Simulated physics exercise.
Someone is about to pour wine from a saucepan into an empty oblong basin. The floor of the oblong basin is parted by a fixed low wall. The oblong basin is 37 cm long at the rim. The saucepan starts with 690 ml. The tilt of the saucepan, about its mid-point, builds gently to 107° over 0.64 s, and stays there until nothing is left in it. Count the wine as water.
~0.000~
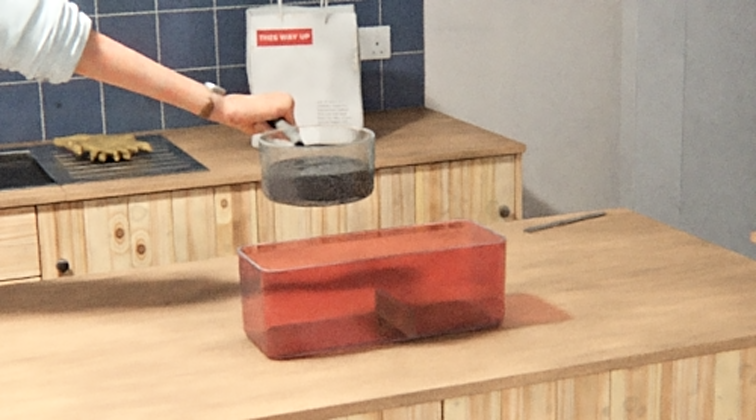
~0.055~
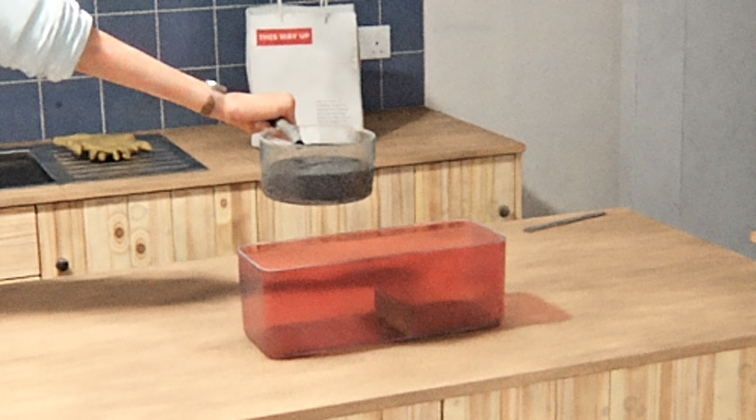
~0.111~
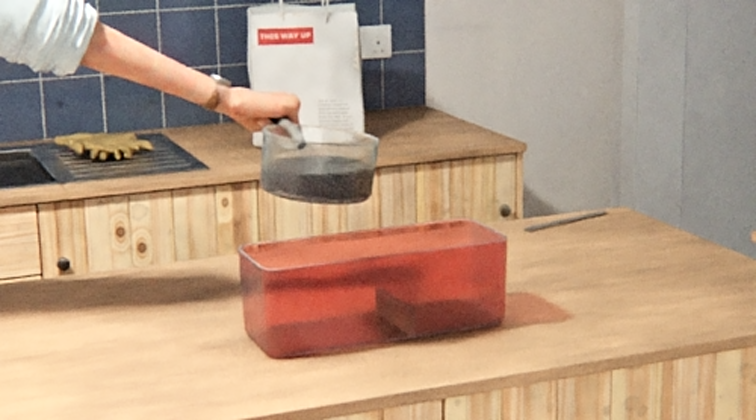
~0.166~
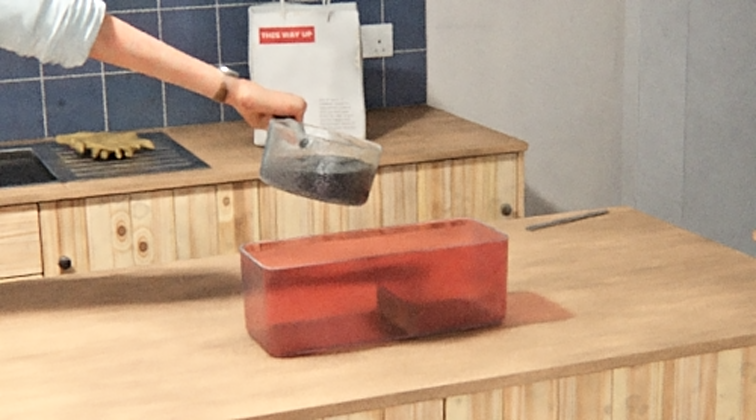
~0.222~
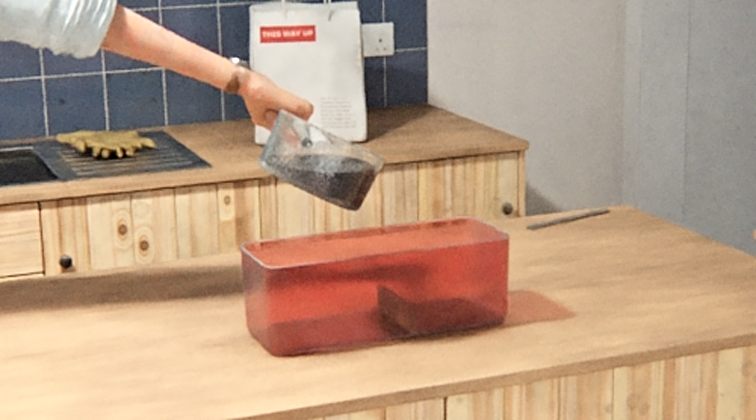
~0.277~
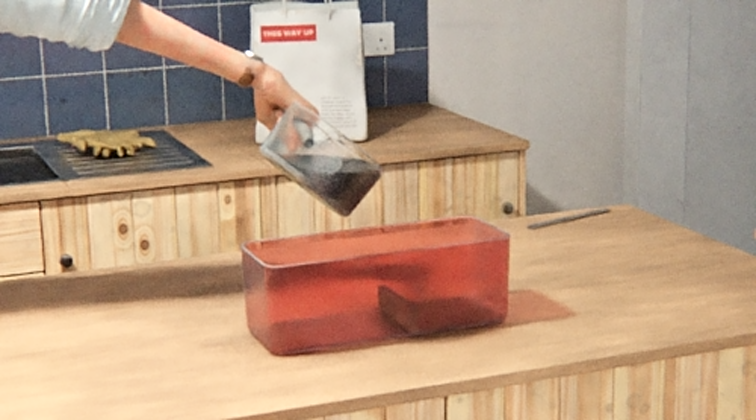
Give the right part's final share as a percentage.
The far part has some 44 per cent.
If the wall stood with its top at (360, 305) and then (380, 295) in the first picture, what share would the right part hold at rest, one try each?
First 90, then 75 per cent.
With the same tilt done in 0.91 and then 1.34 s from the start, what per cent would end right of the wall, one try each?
In turn about 55 and 65 per cent.
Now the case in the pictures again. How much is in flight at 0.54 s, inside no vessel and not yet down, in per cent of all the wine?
About 32 per cent.
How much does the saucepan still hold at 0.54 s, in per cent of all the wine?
Near 26 in a hundred.
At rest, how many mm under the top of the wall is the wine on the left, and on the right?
Some 22 mm on the left and 20 mm on the right.
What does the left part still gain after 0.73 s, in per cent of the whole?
Some 16 per cent.
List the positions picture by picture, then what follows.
The first picture shows tilt 0°; pouring edge (370, 132); surface from (265, 172) to (367, 161); the oblong basin's rim runs from (249, 261) to (489, 230); the wall's top is at (394, 301).
The second picture shows tilt 2°; pouring edge (371, 134); surface from (264, 171) to (366, 161).
The third picture shows tilt 8°; pouring edge (374, 139); surface from (265, 169) to (368, 161).
The fourth picture shows tilt 17°; pouring edge (377, 147); surface from (265, 166) to (369, 162).
The fifth picture shows tilt 29°; pouring edge (379, 159); surface from (263, 160) to (372, 162).
The sixth picture shows tilt 42°; pouring edge (378, 172); surface from (265, 153) to (375, 164).
Then, 0.54 s in, the tilt is 100° and 27 per cent is still to pour, 13 is left of the wall and 29 right of it.
Then, 0.73 s in, the tilt is 107° and 8 per cent is still to pour, 38 is left of the wall and 48 right of it.
Then, 0.92 s in, the tilt is 107° and 1 per cent is still to pour, 53 is left of the wall and 44 right of it.
Then, 1.14 s in, the tilt is 107° and 0 per cent is still to pour, 54 is left of the wall and 44 right of it.
Finally, 54 per cent lies left of the wall, 44 right of it and 2 outside.
